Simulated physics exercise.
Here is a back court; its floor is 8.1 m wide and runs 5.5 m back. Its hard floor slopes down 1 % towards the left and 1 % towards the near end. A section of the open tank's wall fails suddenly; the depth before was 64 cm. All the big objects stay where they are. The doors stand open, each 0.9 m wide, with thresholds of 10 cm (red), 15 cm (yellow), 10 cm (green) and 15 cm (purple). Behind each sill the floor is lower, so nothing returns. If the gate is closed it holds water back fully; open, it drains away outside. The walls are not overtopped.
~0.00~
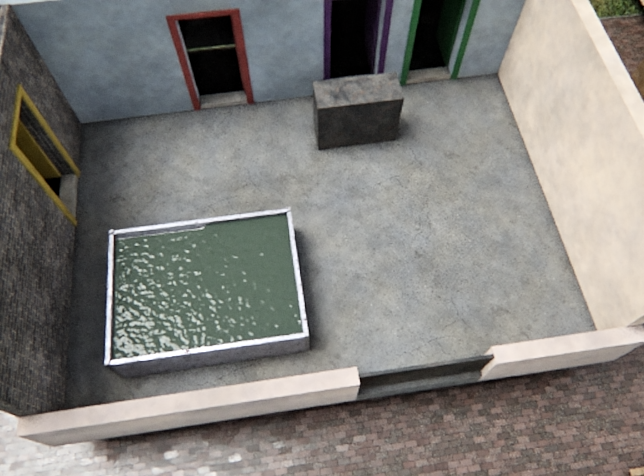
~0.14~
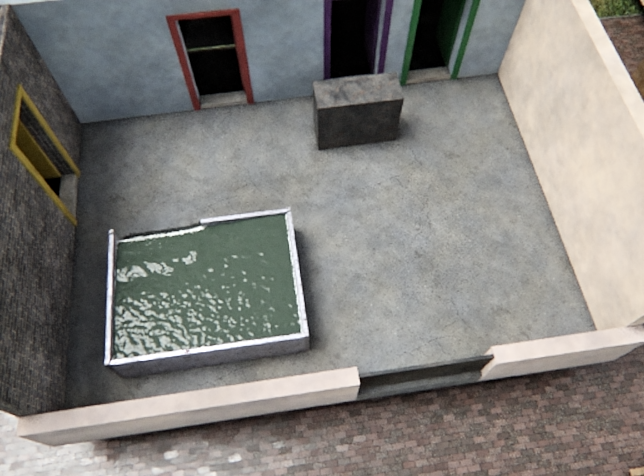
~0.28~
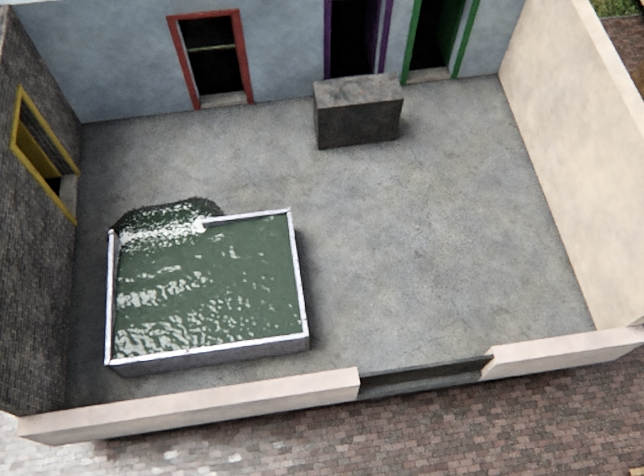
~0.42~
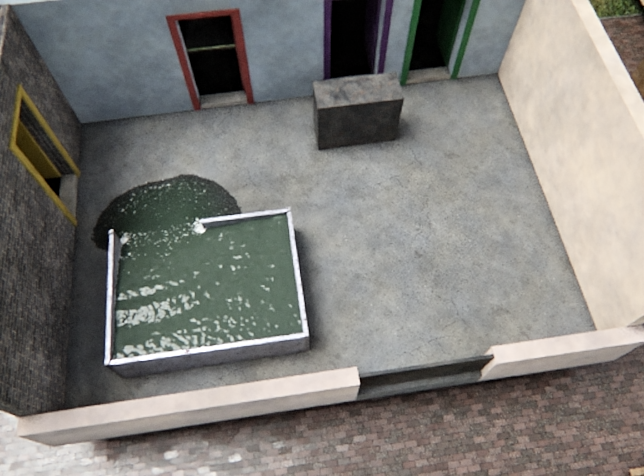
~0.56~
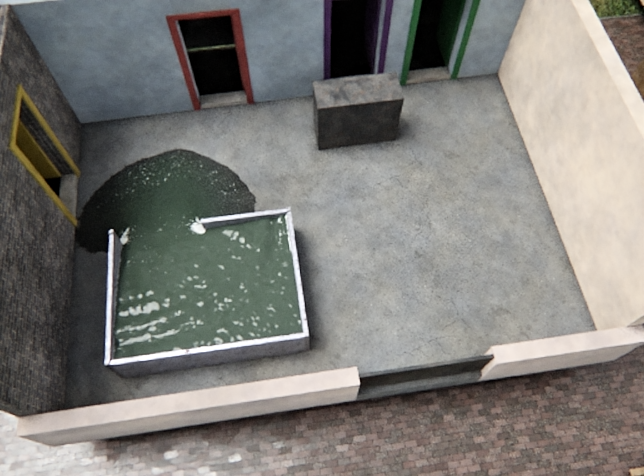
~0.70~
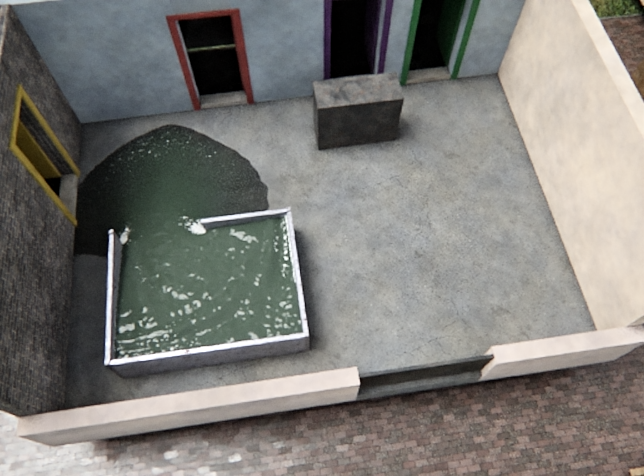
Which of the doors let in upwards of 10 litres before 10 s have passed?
The water let in: At the red door it goes over the limit; at the yellow door it passes the limit; at the green door it keeps below the limit; at the purple door it stays under the limit.
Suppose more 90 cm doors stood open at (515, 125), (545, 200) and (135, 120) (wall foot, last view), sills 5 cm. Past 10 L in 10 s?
In that order: Past it, not over, past it.
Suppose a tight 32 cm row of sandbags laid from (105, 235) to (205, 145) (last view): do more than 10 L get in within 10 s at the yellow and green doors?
Against that limit: Yellow not over, green not over.
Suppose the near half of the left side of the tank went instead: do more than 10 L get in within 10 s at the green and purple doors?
Against that limit: Green not over, purple not over.
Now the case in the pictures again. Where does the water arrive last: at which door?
The green one.
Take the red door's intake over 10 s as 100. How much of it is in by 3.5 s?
About 65 per cent.
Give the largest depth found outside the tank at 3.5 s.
About 28 cm.
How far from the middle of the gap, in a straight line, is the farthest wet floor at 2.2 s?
About 4.2 m.
After 1.4 s water covers 25 % of the floor and is deepest (44 cm) near (82, 127); red door 19 cm at the sill, 3 L in, yellow door 20 cm at the sill, 0 L in, green door not reached, purple door not reached.
After 2.2 s water covers 25 % of the floor and is deepest (47 cm) near (80, 158); red door 21 cm at the sill, 35 L in, yellow door 23 cm at the sill, 19 L in, green door not reached, purple door not reached.
After 3.5 s water covers 35 % of the floor and is deepest (28 cm) near (140, 183); red door 20 cm at the sill, 95 L in, yellow door 27 cm at the sill, 67 L in, green door 2 cm at the sill, 0 L in, purple door 5 cm at the sill, 0 L in.
After 6.0 s water covers 75 % of the floor and is deepest (20 cm) near (82, 127); red door 13 cm at the sill, 137 L in, yellow door 19 cm at the sill, 132 L in, green door 8 cm at the sill, 0 L in, purple door 8 cm at the sill, 0 L in.
After 10.0 s water covers 95 % of the floor and is deepest (15 cm) near (226, 398); red door 8 cm at the sill, 142 L in, yellow door 12 cm at the sill, 141 L in, green door 5 cm at the sill, 0 L in, purple door 7 cm at the sill, 0 L in.
